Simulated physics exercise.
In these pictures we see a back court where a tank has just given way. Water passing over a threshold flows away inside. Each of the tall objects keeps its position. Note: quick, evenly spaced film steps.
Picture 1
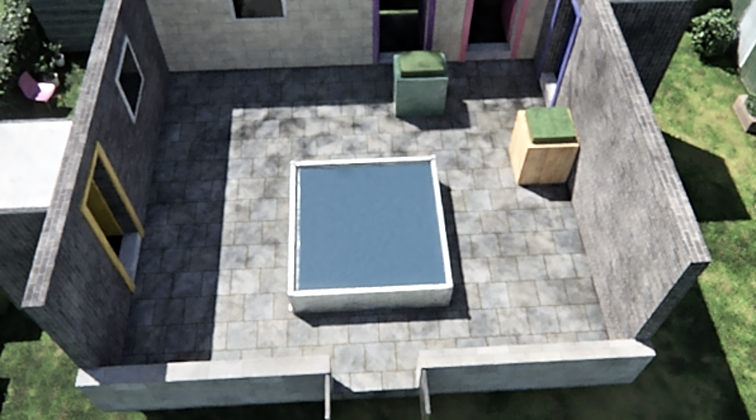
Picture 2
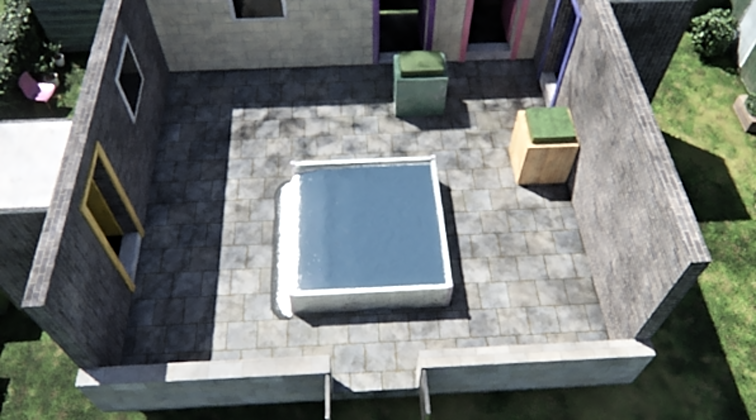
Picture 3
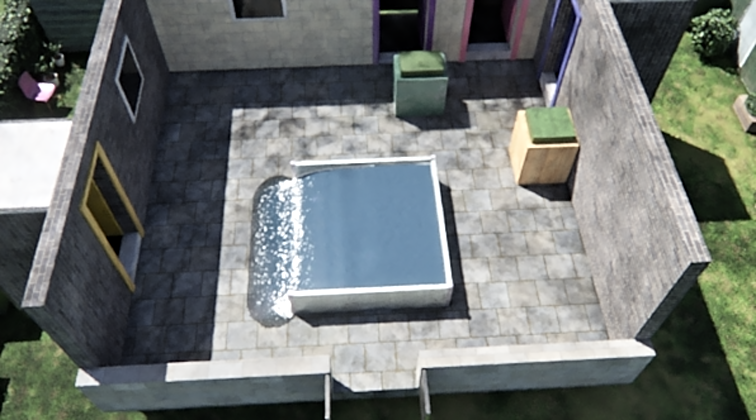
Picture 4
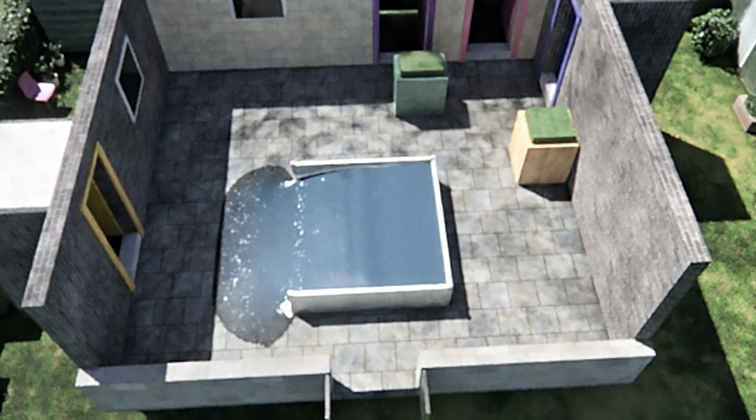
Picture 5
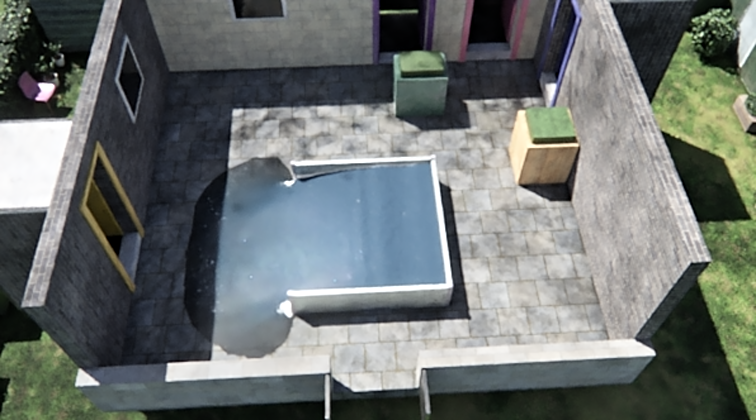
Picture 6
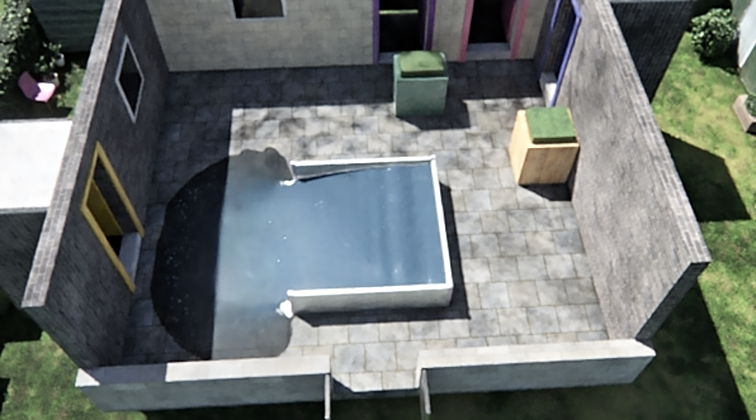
A square tank of water stood still in a walled stone courtyard, then its left side gave way and water gushed out, foaming at first, and spread across the paving toward the left wall.
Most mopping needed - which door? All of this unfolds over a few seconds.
Yellow door.
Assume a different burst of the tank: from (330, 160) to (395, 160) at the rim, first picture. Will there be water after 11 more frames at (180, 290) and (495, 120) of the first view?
Well, the first point ends up unwetted, and the second one ends up swamped.
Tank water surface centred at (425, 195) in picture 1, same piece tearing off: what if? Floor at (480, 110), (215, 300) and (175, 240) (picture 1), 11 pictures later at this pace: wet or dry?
In the order given: Not reached, wetted and wetted.
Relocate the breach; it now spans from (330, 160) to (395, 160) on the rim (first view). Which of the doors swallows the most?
I'd point to the door marked purple.
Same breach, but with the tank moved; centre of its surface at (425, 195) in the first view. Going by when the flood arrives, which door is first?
Answer: The yellow-painted one.
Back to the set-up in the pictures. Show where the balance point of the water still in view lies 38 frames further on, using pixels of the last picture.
That comes out near (283, 215).
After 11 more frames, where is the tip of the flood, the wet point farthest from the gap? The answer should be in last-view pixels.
Around (168, 86).
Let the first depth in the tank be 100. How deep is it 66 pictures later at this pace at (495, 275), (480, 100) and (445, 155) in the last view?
The three come to some 4, 4 and 10 per cent respectively.
A moment on, water covers 25 % of the floor; pink door not reached, purple door not reached, blue door not reached, yellow door a trickle in.
Next, water covers 30 % of the floor; pink door not reached, purple door not reached, blue door not reached, yellow door some in.
Then, water covers 40 % of the floor; pink door not reached, purple door not reached, blue door not reached, yellow door a lot in.
Later, water covers 70 % of the floor; pink door wet at the sill, nothing in, purple door wet at the sill, nothing in, blue door not reached, yellow door a lot in.
In the end, water covers 95 % of the floor; pink door wet at the sill, nothing in, purple door wet at the sill, nothing in, blue door wet at the sill, nothing in, yellow door a lot in; the yellow door has let in the most.
